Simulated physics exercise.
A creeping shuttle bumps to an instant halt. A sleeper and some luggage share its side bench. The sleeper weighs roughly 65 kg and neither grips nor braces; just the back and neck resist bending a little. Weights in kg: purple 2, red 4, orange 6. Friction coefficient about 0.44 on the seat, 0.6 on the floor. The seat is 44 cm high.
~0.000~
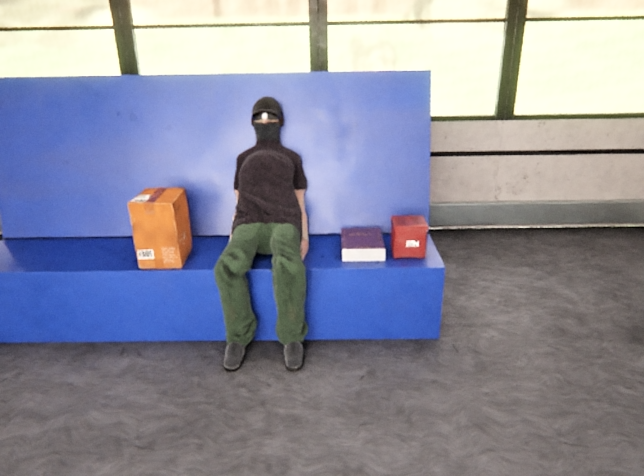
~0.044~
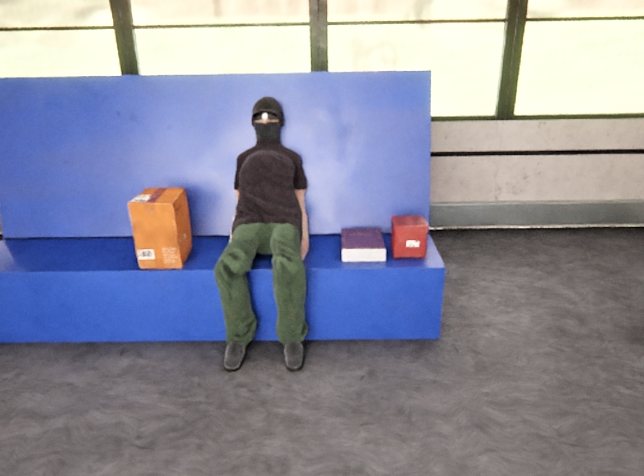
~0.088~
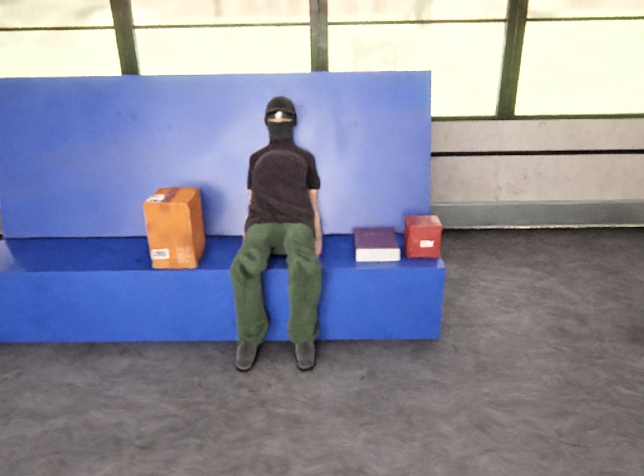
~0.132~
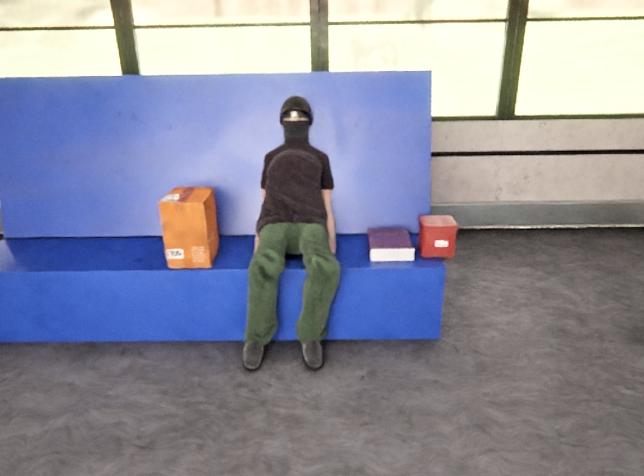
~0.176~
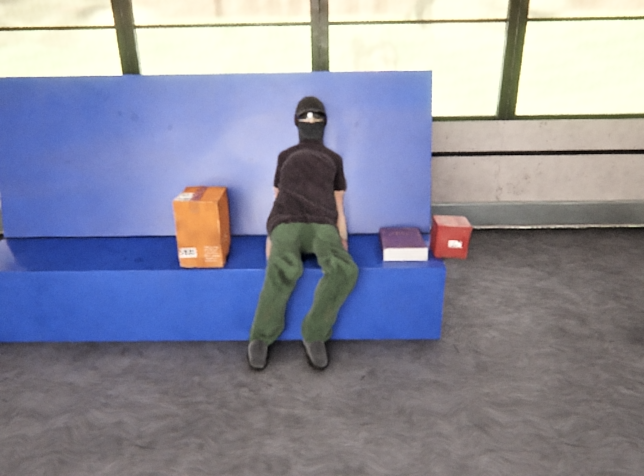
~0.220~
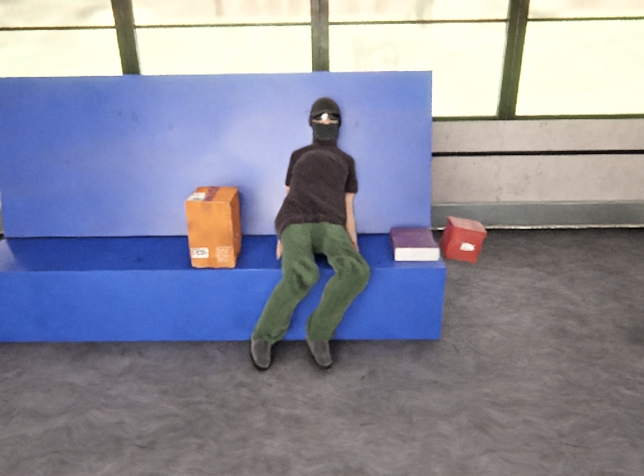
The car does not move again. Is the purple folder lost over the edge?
This time the purple folder drops off.
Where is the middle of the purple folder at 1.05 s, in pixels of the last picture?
Around (473, 300).
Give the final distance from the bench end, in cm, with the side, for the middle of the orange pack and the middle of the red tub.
Orange pack 100 short, red tub 70 past.
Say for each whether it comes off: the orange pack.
Orange pack on.
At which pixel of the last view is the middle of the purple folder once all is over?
Around (484, 311).
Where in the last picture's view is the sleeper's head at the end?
At about (455, 258).
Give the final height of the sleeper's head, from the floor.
Roughly 40 cm.
After 0.40 s the purple folder is 2 cm past the bench end, tilted 5°, near (442, 243) in the last picture's view.
After 0.65 s the purple folder is 14 cm past the bench end, tilted 80°, near (460, 282) in the last picture's view.
After 1.05 s the purple folder is 23 cm past the bench end, tilted 130°, near (473, 300) in the last picture's view; the red tub 72 cm past the bench end, tilted 180°.
Final state at 1.8 s, purple folder drops off; red tub drops off; orange pack stays on; sleeper's hips keep to the seat.
